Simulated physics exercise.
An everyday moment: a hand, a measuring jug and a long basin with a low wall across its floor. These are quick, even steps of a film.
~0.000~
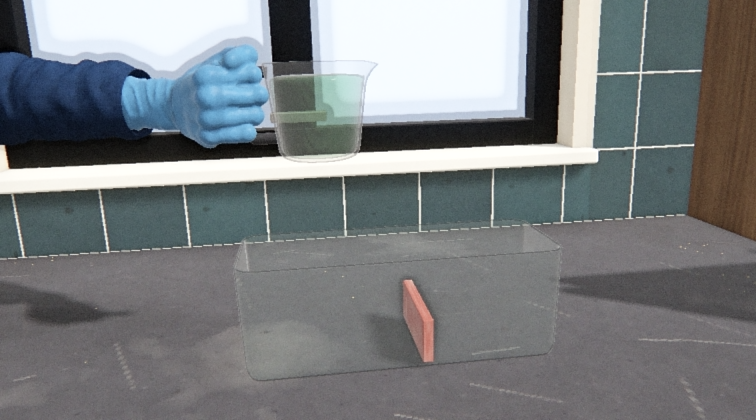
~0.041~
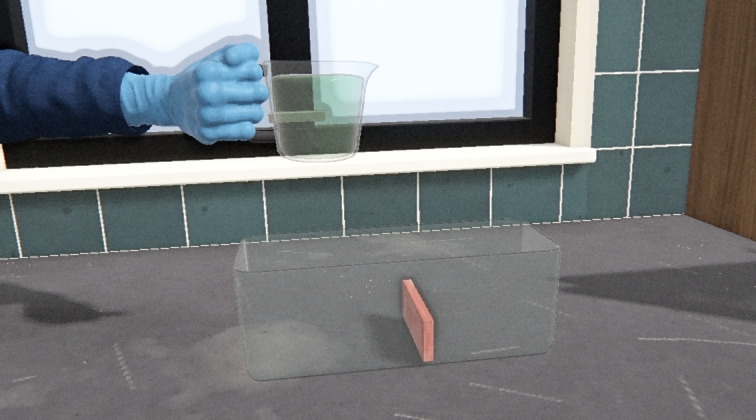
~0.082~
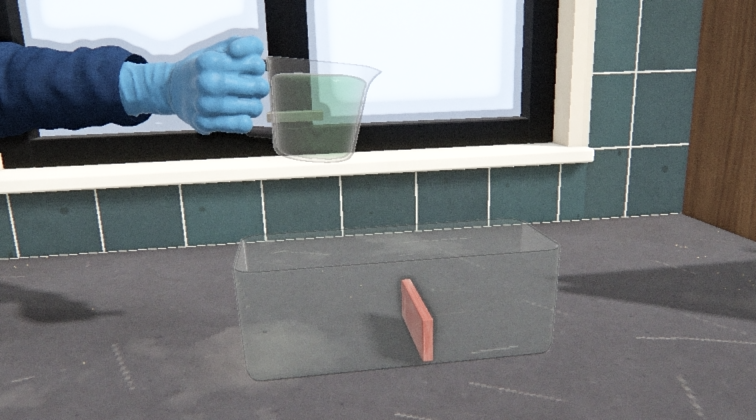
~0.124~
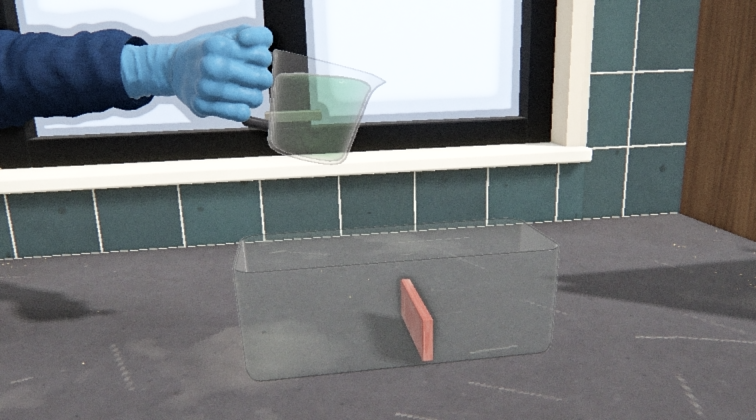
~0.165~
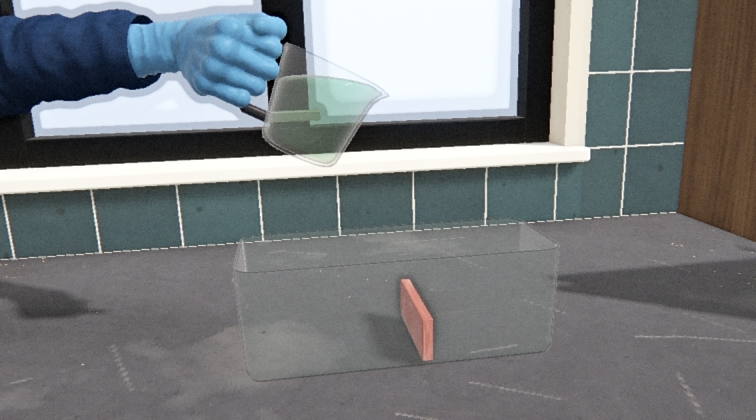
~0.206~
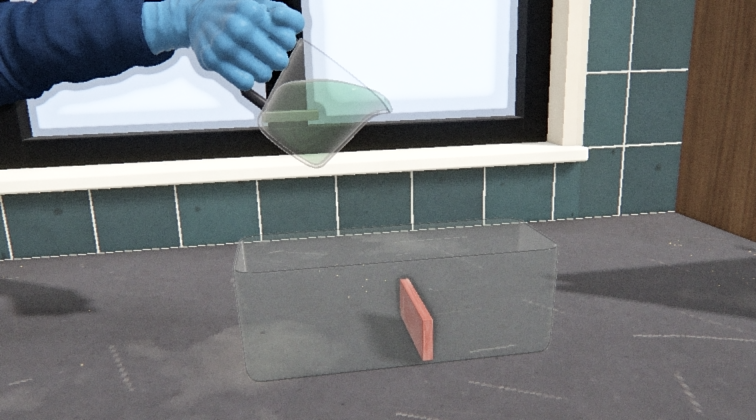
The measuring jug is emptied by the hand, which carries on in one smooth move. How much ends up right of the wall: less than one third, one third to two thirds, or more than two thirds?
One third to two thirds.
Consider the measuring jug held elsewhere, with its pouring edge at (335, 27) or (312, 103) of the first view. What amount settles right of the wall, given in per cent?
Roughly 20 % and 10 %.
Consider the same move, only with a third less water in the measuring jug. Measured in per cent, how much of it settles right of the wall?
Roughly 35 in a hundred.
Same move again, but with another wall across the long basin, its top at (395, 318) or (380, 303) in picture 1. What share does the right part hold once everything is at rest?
Well, it's close to 85 per cent for the first one, then 90 per cent for the other.
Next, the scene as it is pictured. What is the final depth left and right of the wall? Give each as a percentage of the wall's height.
On the left it's around 20 per cent; on the right, 30 per cent.
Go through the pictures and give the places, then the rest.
The first frame shows tilt 0°; pouring edge (378, 62); surface from (268, 79) to (364, 76); the long basin's rim runs from (239, 255) to (542, 234); the wall's top is at (417, 300).
The second frame shows tilt 2°; pouring edge (379, 64); surface from (269, 78) to (365, 76).
The third frame shows tilt 7°; pouring edge (382, 70); surface from (271, 76) to (367, 79).
The fourth frame shows tilt 16°; pouring edge (386, 81); surface from (276, 76) to (371, 82).
The fifth frame shows tilt 27°; pouring edge (390, 95); surface from (278, 79) to (380, 88).
The sixth frame shows tilt 39°; pouring edge (390, 112); surface from (272, 95) to (383, 102); 3 per cent is over the edge.
A moment on, the measuring jug is tipped right over and 30 per cent is still to pour, 2 is left of the wall and 31 right of it.
Next, the measuring jug is tipped right over and 2 per cent is still to pour, 35 is left of the wall and 54 right of it.
Then the measuring jug is tipped right over and 0 per cent is still to pour, 44 is left of the wall and 53 right of it.
Later the measuring jug is tipped right over and 0 per cent is still to pour, 44 is left of the wall and 53 right of it.
At rest 44 per cent lies left of the wall, 53 right of it and 3 outside.
